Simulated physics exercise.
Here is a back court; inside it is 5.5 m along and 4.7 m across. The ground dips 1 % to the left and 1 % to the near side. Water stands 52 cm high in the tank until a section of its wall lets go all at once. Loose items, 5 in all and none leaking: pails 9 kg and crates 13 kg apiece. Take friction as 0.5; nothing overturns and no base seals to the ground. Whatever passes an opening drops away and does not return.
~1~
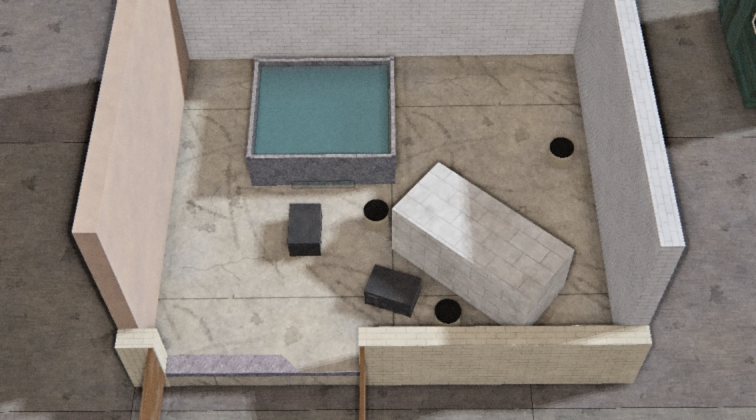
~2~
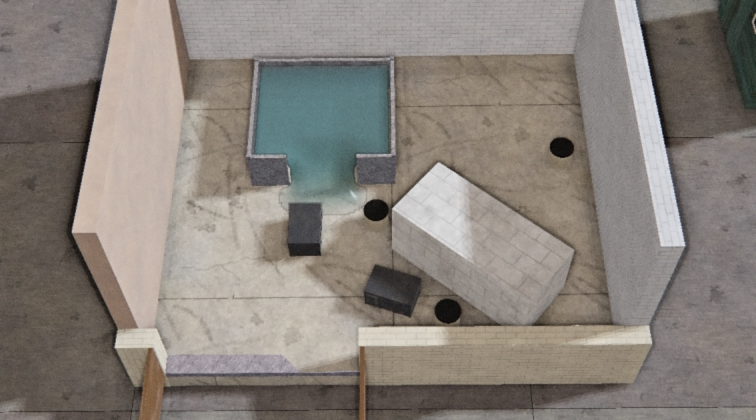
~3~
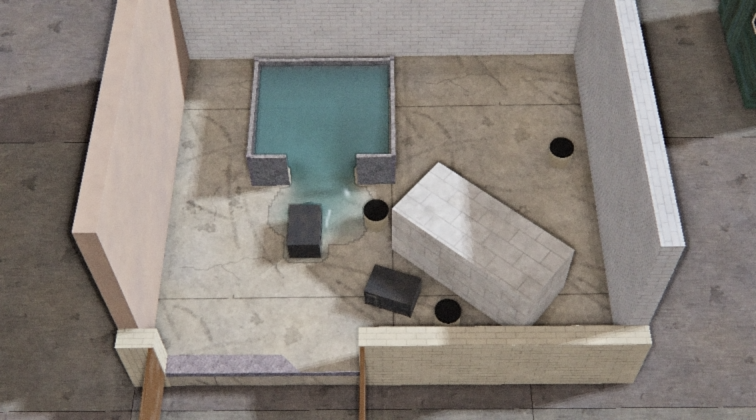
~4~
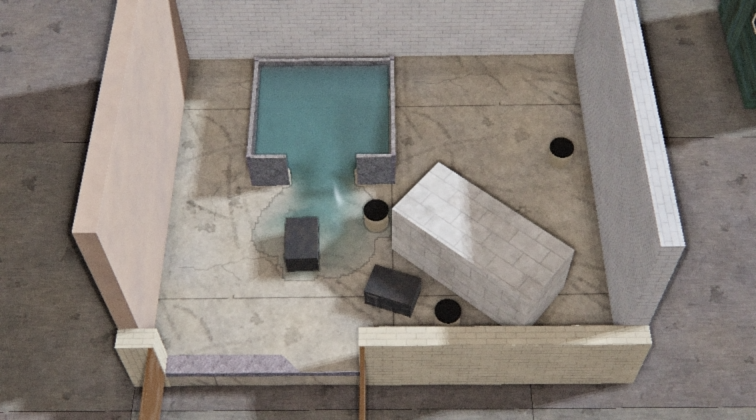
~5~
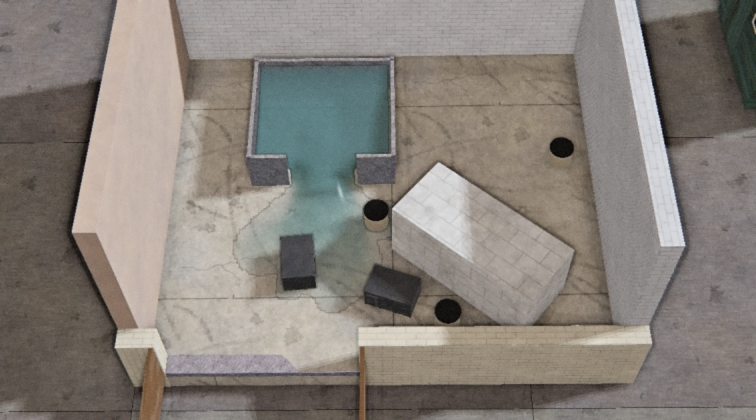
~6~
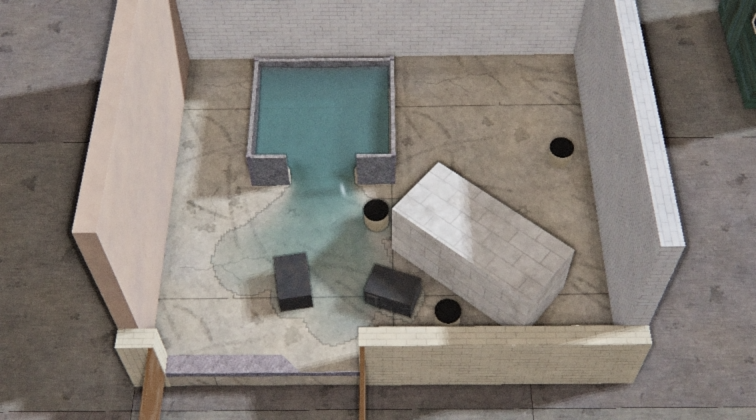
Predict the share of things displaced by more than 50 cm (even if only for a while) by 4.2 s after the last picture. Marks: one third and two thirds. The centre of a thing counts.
Share: From one to two thirds.
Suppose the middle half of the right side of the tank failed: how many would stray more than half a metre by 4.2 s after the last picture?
Then 1.
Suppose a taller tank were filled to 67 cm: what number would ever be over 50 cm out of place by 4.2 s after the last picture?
In that case 3 of them.
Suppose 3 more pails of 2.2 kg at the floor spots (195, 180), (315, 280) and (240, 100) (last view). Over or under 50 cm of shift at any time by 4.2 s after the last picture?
In that order: Under, past it, less.
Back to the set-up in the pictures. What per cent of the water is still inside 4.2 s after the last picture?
About 60 per cent.
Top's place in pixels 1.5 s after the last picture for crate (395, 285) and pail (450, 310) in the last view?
Near (430, 320) and (478, 316).
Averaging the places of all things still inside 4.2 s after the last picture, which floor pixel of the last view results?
At about (459, 254).
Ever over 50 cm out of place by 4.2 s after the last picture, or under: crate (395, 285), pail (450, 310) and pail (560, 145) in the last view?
In that order: Past it, over, under.
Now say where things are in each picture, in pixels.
A crate at (305, 223) rests on the ground; a pail at (376, 209), on the bottom; 2.9 m2 under water; 0 of 5 have shifted, in the first frame.
A crate at (305, 223) rests on the ground; a pail at (376, 209), on the bottom; 3.3 m2 under water; 0 of 5 have shifted, in the second frame.
A crate at (304, 224) rests on the ground; a pail at (376, 209) rests on the ground; water covers 3.7 m2; 0 of 5 have shifted, in the third frame.
A crate at (302, 238), on the bottom, 23 cm from its start; a pail at (376, 209), on the bottom; water covers 4.4 m2; 1 of 5 have shifted, in the fourth frame.
A crate at (298, 256), on the bottom, 49 cm from its start; a pail at (376, 209) rests on the ground; water covers 5.1 m2; 1 of 5 have shifted, in the fifth frame.
A crate at (293, 276) rests on the ground, 77 cm from its start; a pail at (376, 209), on the bottom; 6.1 m2 under water; 1 of 5 have shifted, in the sixth frame.
Then, 0.4 s after the last picture 1 of 5 are over 50 cm from their spots; 0 afloat.
Then, 1.5 s after the last picture 2 of 5 are over 50 cm from their spots; 1 afloat.
Then, 2.8 s after the last picture 3 of 5 are over 50 cm from their spots; 1 afloat.
Then, 4.2 s after the last picture 2 of 5 are over 50 cm from their spots, and 3 have been at some point; 1 afloat.
